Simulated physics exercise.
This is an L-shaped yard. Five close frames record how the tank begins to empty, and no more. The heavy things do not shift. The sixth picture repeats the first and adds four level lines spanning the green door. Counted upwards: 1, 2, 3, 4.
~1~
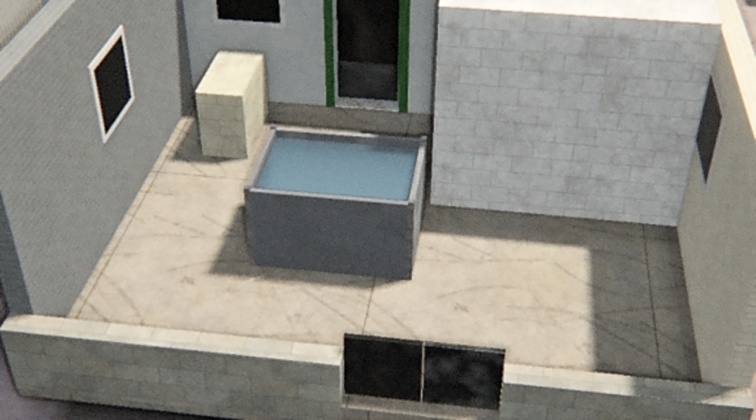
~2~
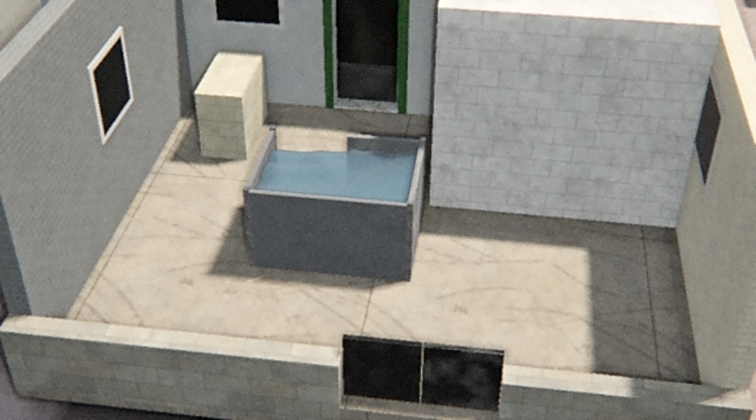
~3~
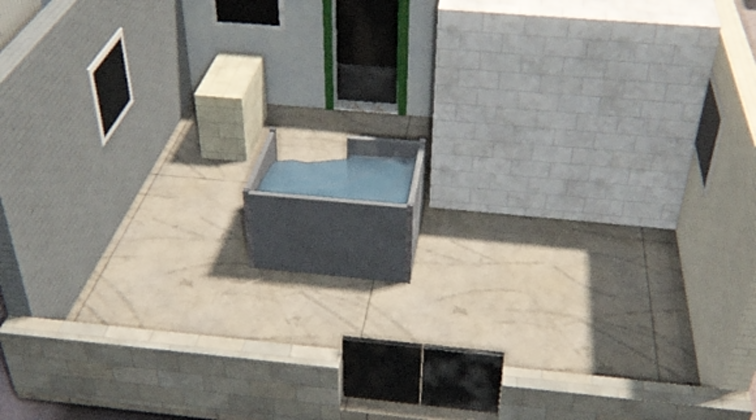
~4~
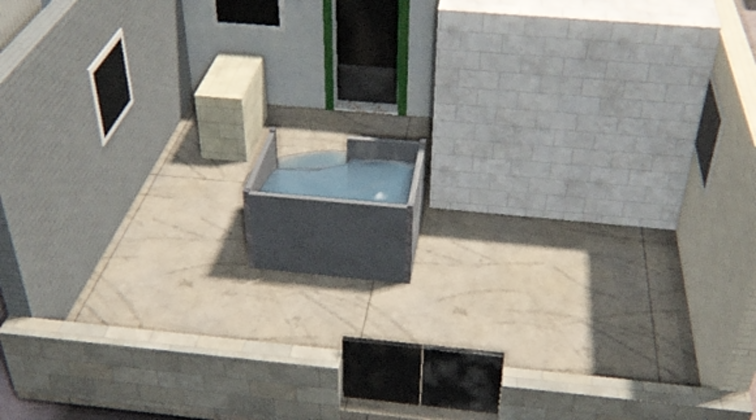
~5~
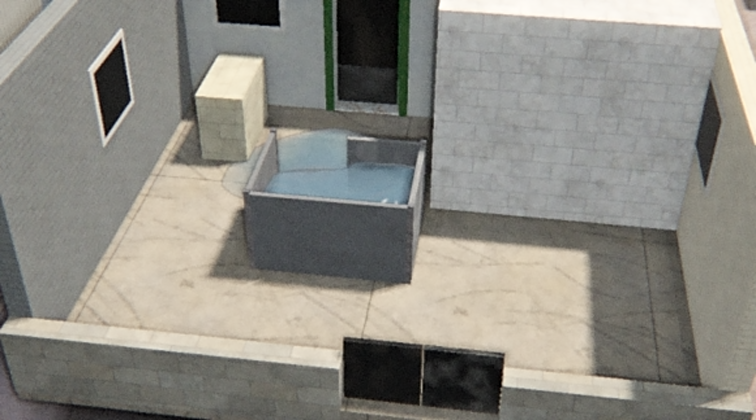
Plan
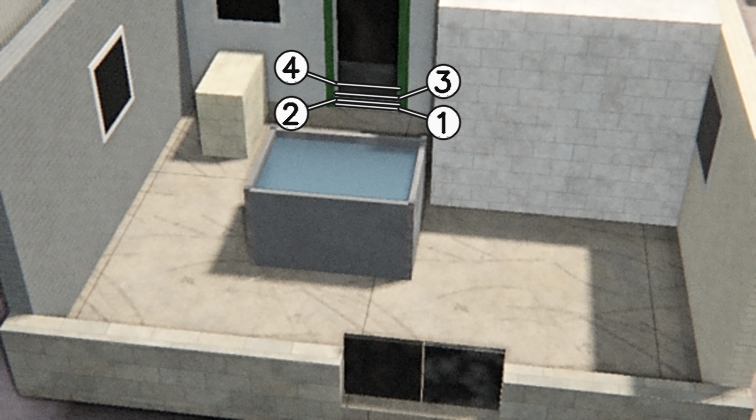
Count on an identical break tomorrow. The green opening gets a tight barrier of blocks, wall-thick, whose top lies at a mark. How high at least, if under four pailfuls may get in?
The answer is line 4.
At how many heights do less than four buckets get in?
One of the four.
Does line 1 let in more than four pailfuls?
Yes, it does.
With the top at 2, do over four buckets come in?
Yes, it does.
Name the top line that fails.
3.
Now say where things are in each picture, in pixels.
Water in the tank at rest, its middle at (339, 170); foot of the green doorway at (367, 109); shut gate at (424, 351).
Water covers 1 % of the ground, its front hidden from here.
Water covers 3 % of the ground, its front hidden from here.
Water covers 7 % of the ground, its front hidden from here.
Water covers 12 % of the ground and shows as far out as (330, 130).
On the marked copy, 1 at (367, 106); 2 at (367, 102); 3 at (367, 95); 4 at (367, 86); from the bottom up 1, 2, 3, 4.
With 1, dozens of bucketfuls pour in.
With 2, dozens of bucketfuls pour in.
With 3, about 13 bucketfuls get in.
With 4, a bucket or two gets in.
